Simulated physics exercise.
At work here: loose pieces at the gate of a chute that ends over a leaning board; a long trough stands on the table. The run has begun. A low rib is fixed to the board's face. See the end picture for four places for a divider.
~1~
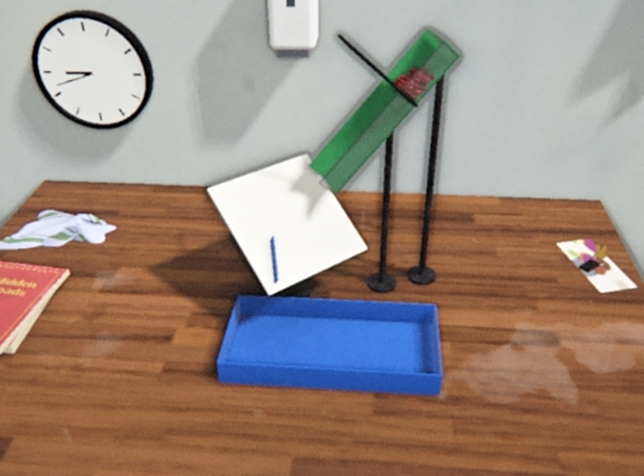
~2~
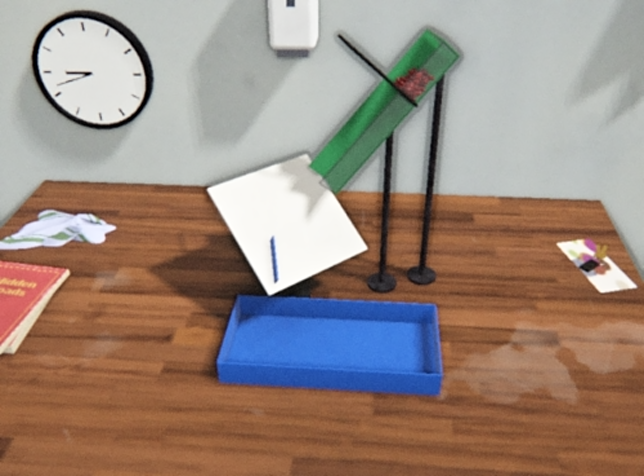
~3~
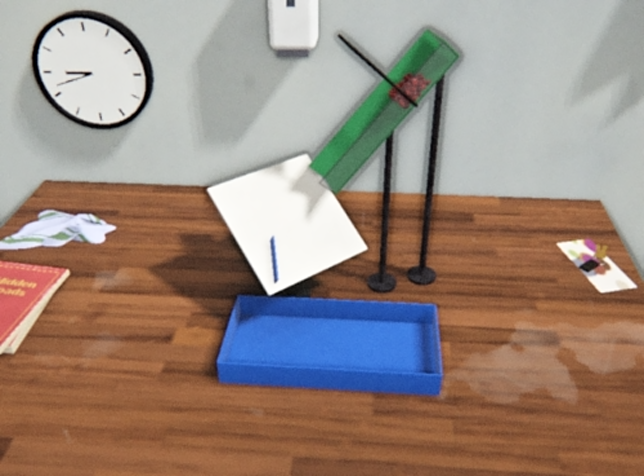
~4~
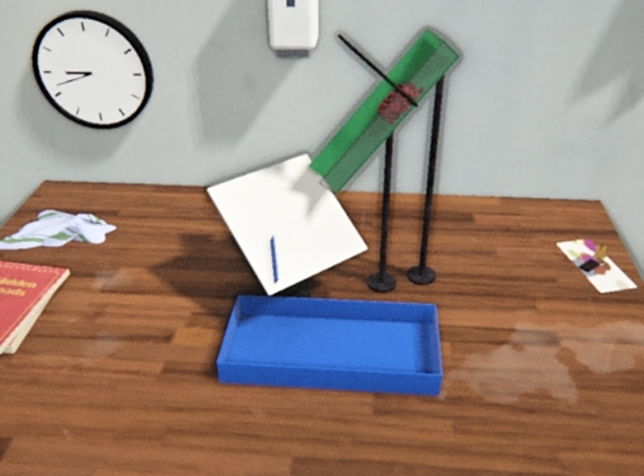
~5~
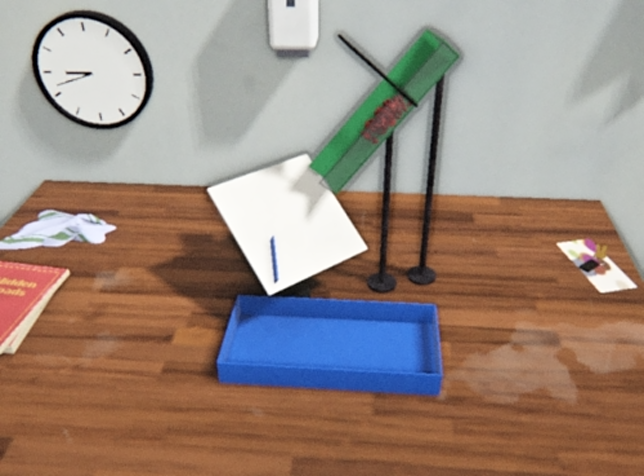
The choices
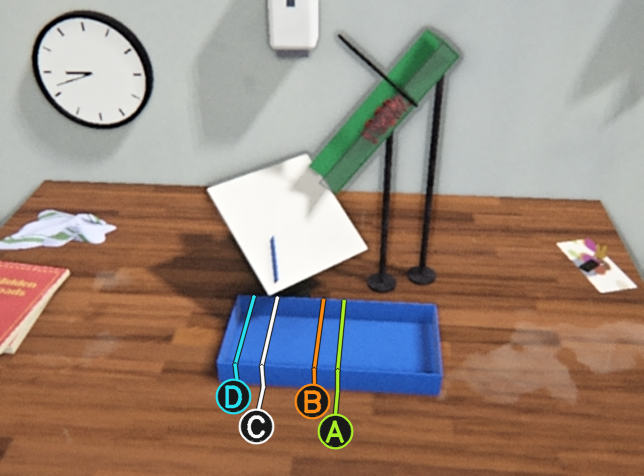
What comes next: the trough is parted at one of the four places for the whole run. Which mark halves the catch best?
The answer is line B.
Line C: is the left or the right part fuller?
Right.
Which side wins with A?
Left.
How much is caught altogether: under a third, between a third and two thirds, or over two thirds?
About that: Over two thirds.
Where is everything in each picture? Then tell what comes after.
Load behind the gate (411, 82), kidney beans; lip of the chute (330, 186), sloping fairly steeply, in the first picture.
Middle of the board (290, 219), tilted fairly steeply; middle of its low edge (321, 270); of its high edge (260, 171), in the second picture.
Front corners of the trough (218, 363) and (442, 375), empty; front of the load (395, 99), in the third picture.
Middle of the load (396, 102); its front (384, 116), roughly a quarter of the way to the lip; rib from (274, 235) to (278, 280), in the fourth picture.
Middle of the load (382, 117); its front (364, 133), roughly half of the way to the lip, in the fifth picture.
On the marked copy, line A crosses the front rim at (337, 369); line B crosses the front rim at (314, 368); line C crosses the front rim at (261, 365); line D crosses the front rim at (235, 363).
Choosing A, of what is caught, almost all on the left of the divider, about a tenth on the right.
Choosing B, of what is caught, the larger part on the left of the divider, roughly a quarter on the right.
Choosing C, of what is caught, just a few on the left of the divider, almost all on the right.
Choosing D, of what is caught, not one piece on the left of the divider, every piece on the right.
